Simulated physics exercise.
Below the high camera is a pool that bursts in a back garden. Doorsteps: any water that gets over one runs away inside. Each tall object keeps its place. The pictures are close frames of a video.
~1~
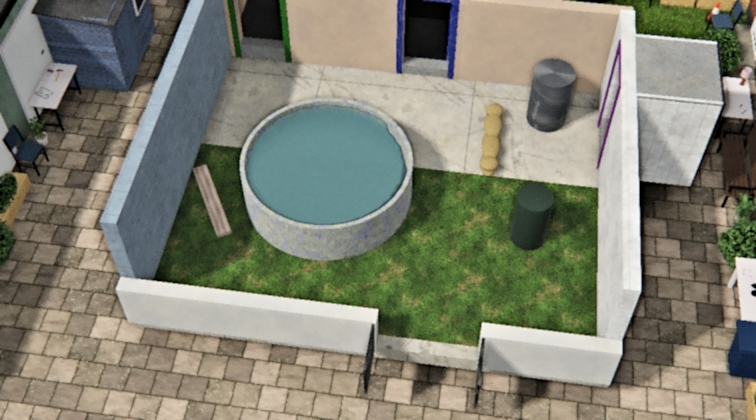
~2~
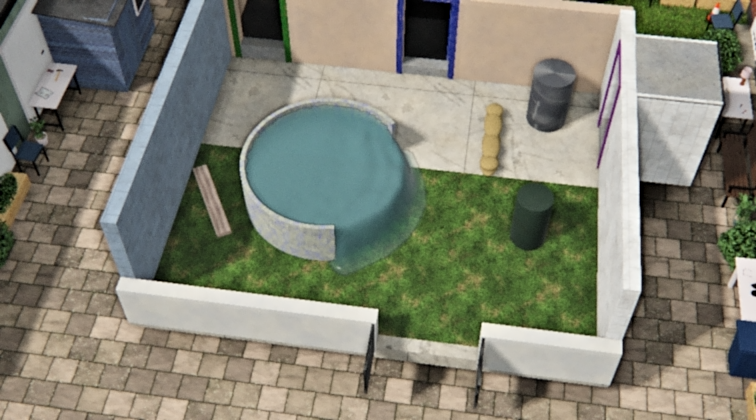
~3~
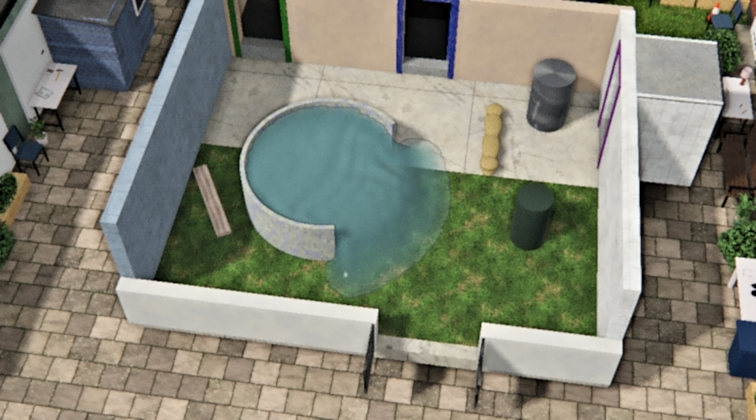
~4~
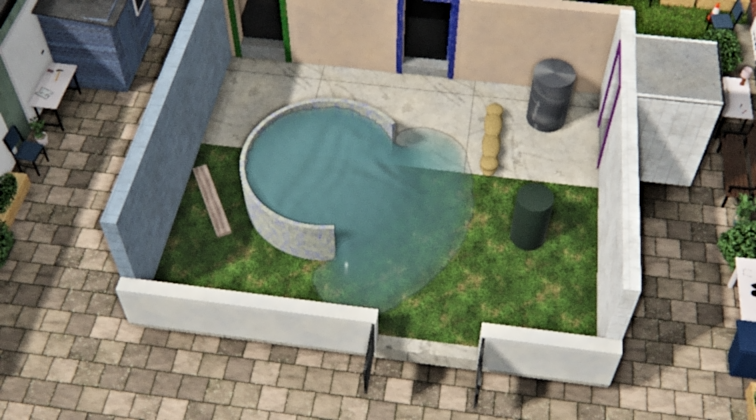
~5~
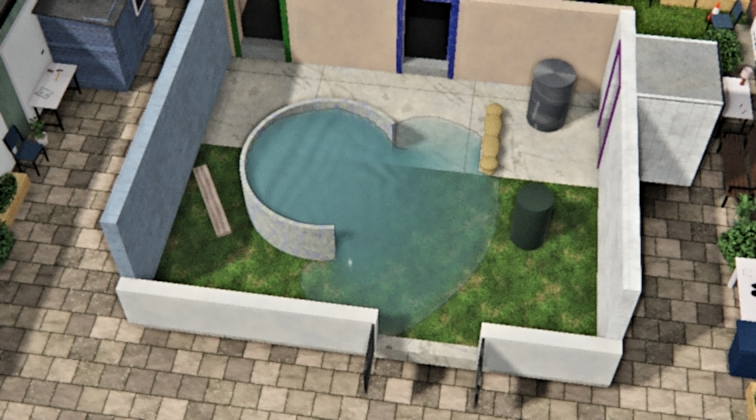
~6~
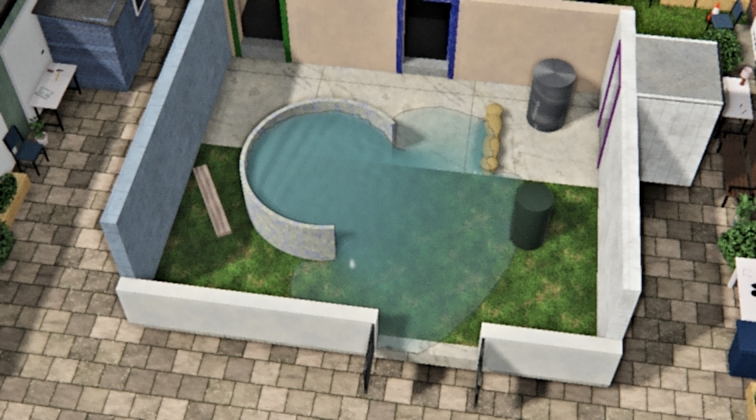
Water bursting from the right side of a round grey garden pool, spreading across grass and paving to the sandbags and green barrel.
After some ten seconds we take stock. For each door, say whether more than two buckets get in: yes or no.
Green door: No; blue door: No; purple door: No.
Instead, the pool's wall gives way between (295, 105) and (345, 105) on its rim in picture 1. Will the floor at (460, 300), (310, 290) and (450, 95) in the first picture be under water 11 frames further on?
In turn: Free of water, free of water, covered.
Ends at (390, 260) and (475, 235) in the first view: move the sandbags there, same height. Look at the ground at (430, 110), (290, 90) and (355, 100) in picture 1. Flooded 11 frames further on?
First spot stays unwetted, second stays unwetted, third stays unwetted.
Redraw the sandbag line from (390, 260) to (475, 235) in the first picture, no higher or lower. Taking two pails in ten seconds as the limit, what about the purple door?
Note, purple door: Above the threshold.
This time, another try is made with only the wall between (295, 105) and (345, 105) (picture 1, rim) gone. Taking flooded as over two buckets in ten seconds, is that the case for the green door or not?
Result - the green door clears the line.
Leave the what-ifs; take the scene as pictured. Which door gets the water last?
Result: The door marked green.
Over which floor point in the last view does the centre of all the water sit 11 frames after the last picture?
Close to (430, 218).
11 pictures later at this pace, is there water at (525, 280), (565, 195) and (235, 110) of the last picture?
First spot submerged, second spot submerged, third spot spared.
A moment on, water covers 50 % of the floor; the green door not reached, the blue door wet at the sill, nothing in, the purple door not reached.
Next, water covers 60 % of the floor; the green door not reached, the blue door wet at the sill, nothing in, the purple door wet at the sill, nothing in.
Then, water covers 75 % of the floor; the green door wet at the sill, nothing in, the blue door wet at the sill, nothing in, the purple door wet at the sill, nothing in.
Later, water covers 90 % of the floor; the green door wet at the sill, nothing in, the blue door wet at the sill, nothing in, the purple door wet at the sill, nothing in.
In the end, water covers 95 % of the floor; the green door wet at the sill, nothing in, the blue door wet at the sill, nothing in, the purple door wet at the sill, nothing in.
